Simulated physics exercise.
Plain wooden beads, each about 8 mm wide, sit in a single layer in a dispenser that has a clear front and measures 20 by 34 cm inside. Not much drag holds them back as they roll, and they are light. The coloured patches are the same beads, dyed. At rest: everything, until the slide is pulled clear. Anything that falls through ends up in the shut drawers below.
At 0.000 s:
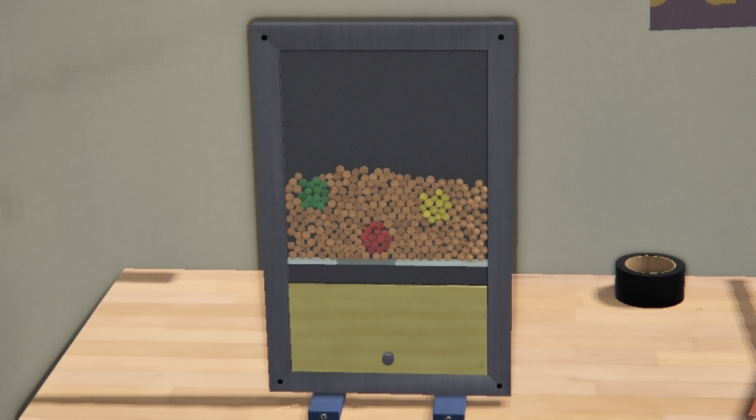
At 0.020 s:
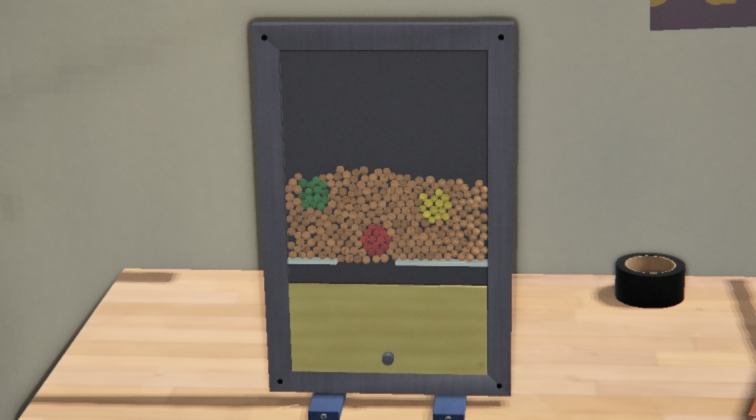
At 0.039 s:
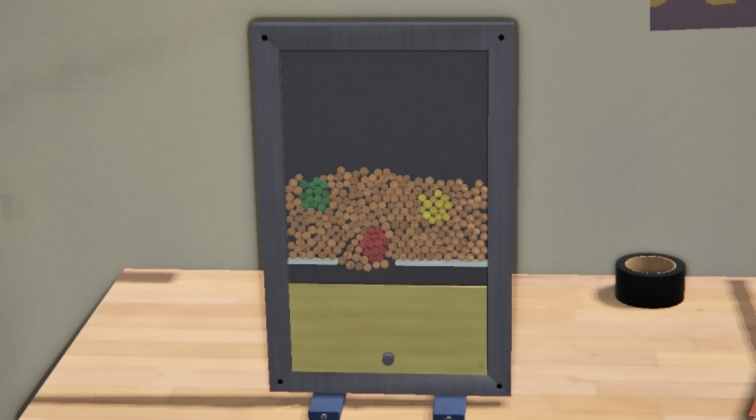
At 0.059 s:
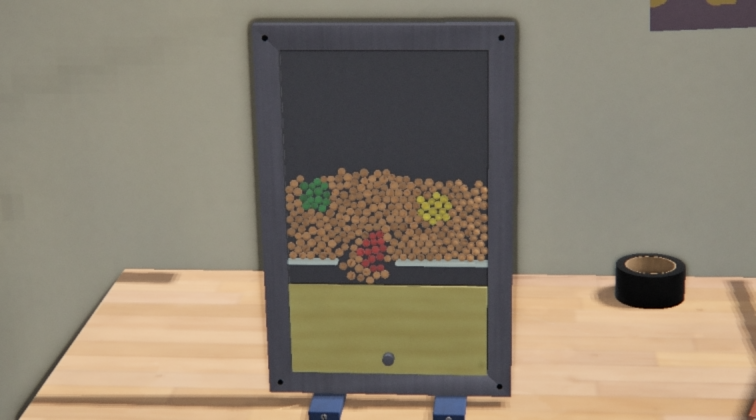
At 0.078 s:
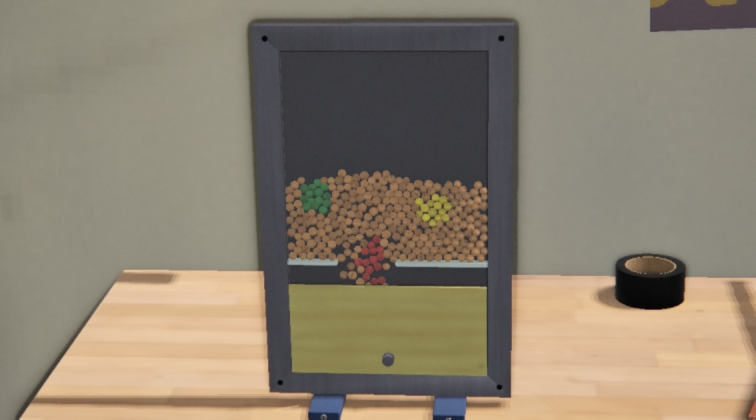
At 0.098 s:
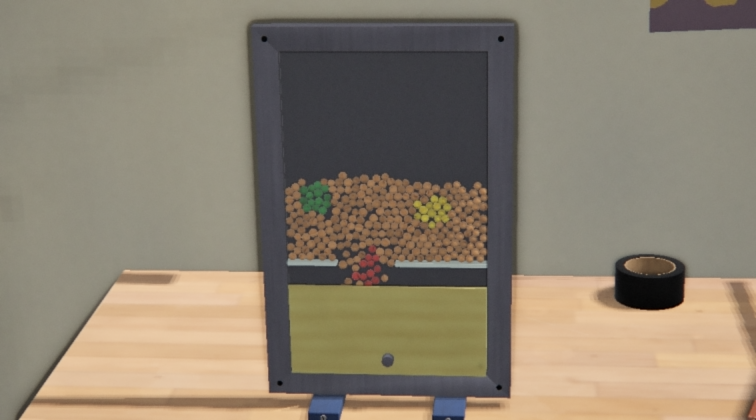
On a wooden worktop beside a roll of black tape, a clear-fronted dispenser holds brown beads with green, yellow and red patches. A gap opens in the pale strip beneath them, and beads drop through it. The red patch sinks into the opening and loosens, while the green and yellow patches barely shift.
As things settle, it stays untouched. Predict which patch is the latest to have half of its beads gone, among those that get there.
My call: Yellow.
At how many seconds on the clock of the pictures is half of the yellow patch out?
Half is gone at around 0.8 s.
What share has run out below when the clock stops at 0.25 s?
About 30 %.
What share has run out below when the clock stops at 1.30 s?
80 per cent or thereabouts.
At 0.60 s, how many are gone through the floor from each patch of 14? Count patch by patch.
Yellow: 4; green: 14; red: 14.
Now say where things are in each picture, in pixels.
About 290 beads; beads centred (384, 218); yellow patch (436, 207); green patch (314, 194); red patch (376, 238); slide (333, 261) to (401, 262), in the first frame.
Beads centred (384, 218); 0 out, in the second frame.
Beads centred (383, 220); 5 out, in the third frame.
Beads centred (382, 222); 12 out, in the fourth frame.
Beads centred (388, 222); 17 out, in the fifth frame.
Beads centred (386, 226); 26 out; yellow patch (433, 211); green patch (316, 198); red patch (369, 267), in the sixth frame.
After 0.25 s, 30 % are out; out of 14, yellow 0, green 0, red 14.
After 0.60 s, 65 % are out; out of 14, yellow 5, green 14, red 14.
After 1.30 s, 80 % are out; out of 14, yellow 13, green 14, red 14.
All still by 1.6 s, 80 % are out; out of 14, yellow 13, green 14, red 14; half out at yellow 0.72 s, green 0.46 s, red 0.13 s.
